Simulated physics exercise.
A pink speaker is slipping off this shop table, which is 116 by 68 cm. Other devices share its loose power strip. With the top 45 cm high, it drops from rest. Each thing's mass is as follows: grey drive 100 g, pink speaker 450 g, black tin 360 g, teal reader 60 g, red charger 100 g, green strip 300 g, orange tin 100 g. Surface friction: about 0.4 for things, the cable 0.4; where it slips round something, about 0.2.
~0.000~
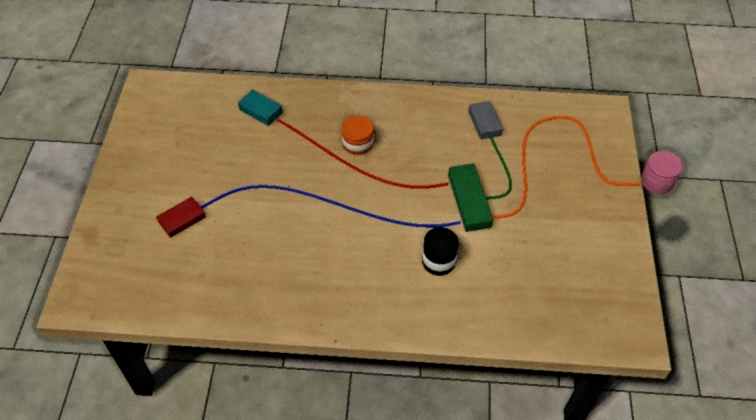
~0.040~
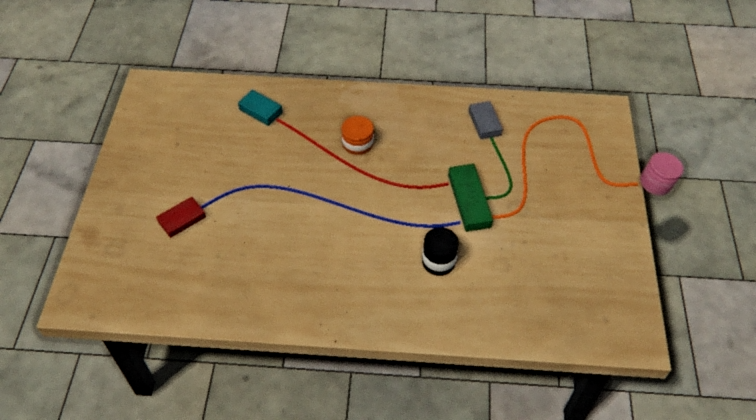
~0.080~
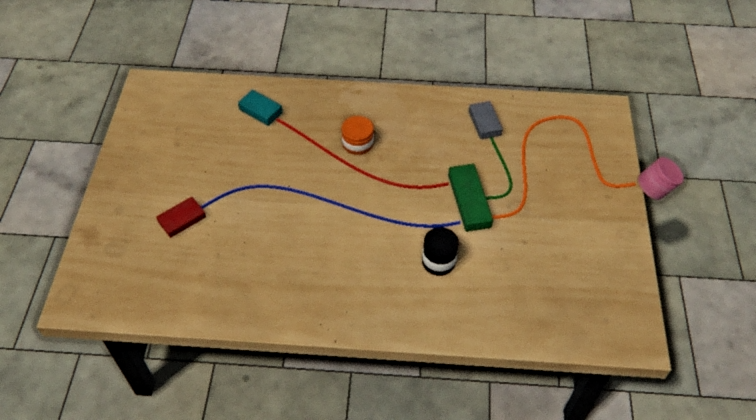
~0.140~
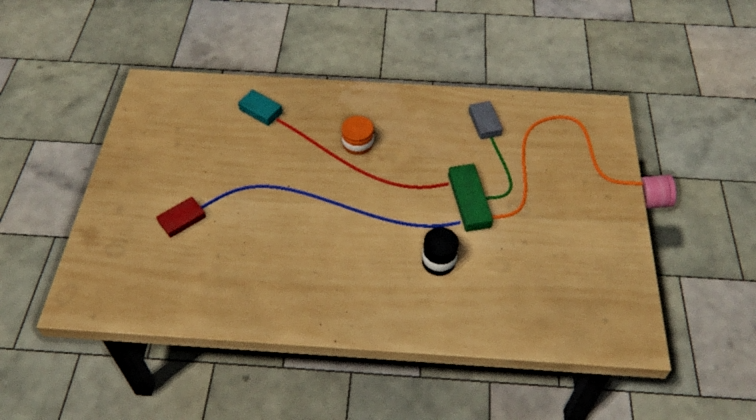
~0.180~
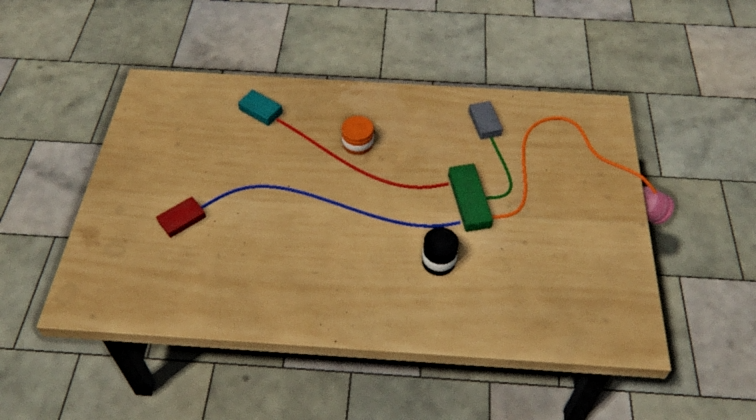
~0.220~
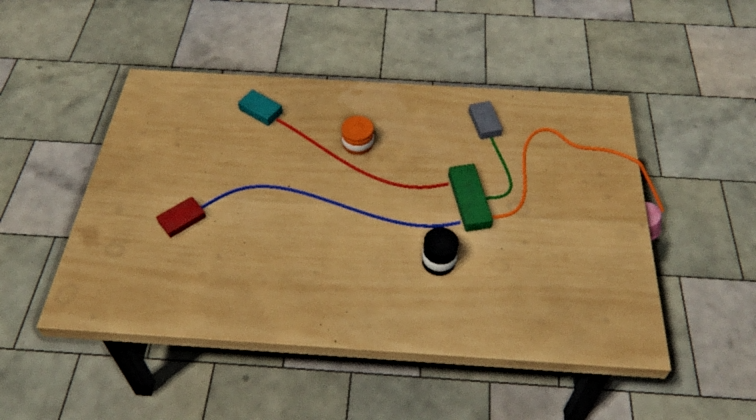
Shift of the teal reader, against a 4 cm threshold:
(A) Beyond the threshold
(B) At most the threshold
The answer is B.
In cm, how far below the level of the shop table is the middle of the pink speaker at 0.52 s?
Roughly 40 centimetres.
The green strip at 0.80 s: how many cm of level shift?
Shift measured from above: Near 4 cm.
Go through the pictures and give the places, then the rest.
The first frame shows teal reader (260, 103); orange cable runs through (519, 209) (524, 163) (539, 123) (585, 132) (603, 177).
The second frame shows pink speaker (666, 165); orange cable runs through (519, 209) (538, 123) (602, 178).
The third frame shows pink speaker (661, 179); orange cable runs through (519, 209) (538, 123) (601, 178).
The fourth frame shows pink speaker (657, 192); orange cable runs through (519, 209) (538, 123) (605, 177).
The fifth frame shows pink speaker (652, 205); orange cable runs through (519, 209) (539, 123) (628, 170).
The sixth frame shows teal reader (260, 104); orange cable runs through (518, 208) (524, 162) (551, 130) (604, 150).
By 0.5 s, the strip's end of the orange cable at (511, 203); red charger 8 cm off its start, green strip 3 cm off its start, pink speaker over the edge.
By 0.8 s, the strip's end of the orange cable at (511, 203); red charger 10 cm off its start, green strip 3 cm off its start, pink speaker over the edge.
By 1.1 s, the strip's end of the orange cable at (511, 203); red charger 10 cm off its start at (228, 217), green strip 3 cm off its start at (484, 188), pink speaker over the edge.
By 1.4 s, the strip's end of the orange cable at (511, 203); red charger 10 cm off its start, green strip 3 cm off its start, pink speaker over the edge.
By 2.6 s, the strip's end of the orange cable at (511, 203); teal reader 0 cm off its start at (260, 104), red charger 10 cm off its start at (228, 217), green strip 3 cm off its start at (484, 188), pink speaker over the edge.
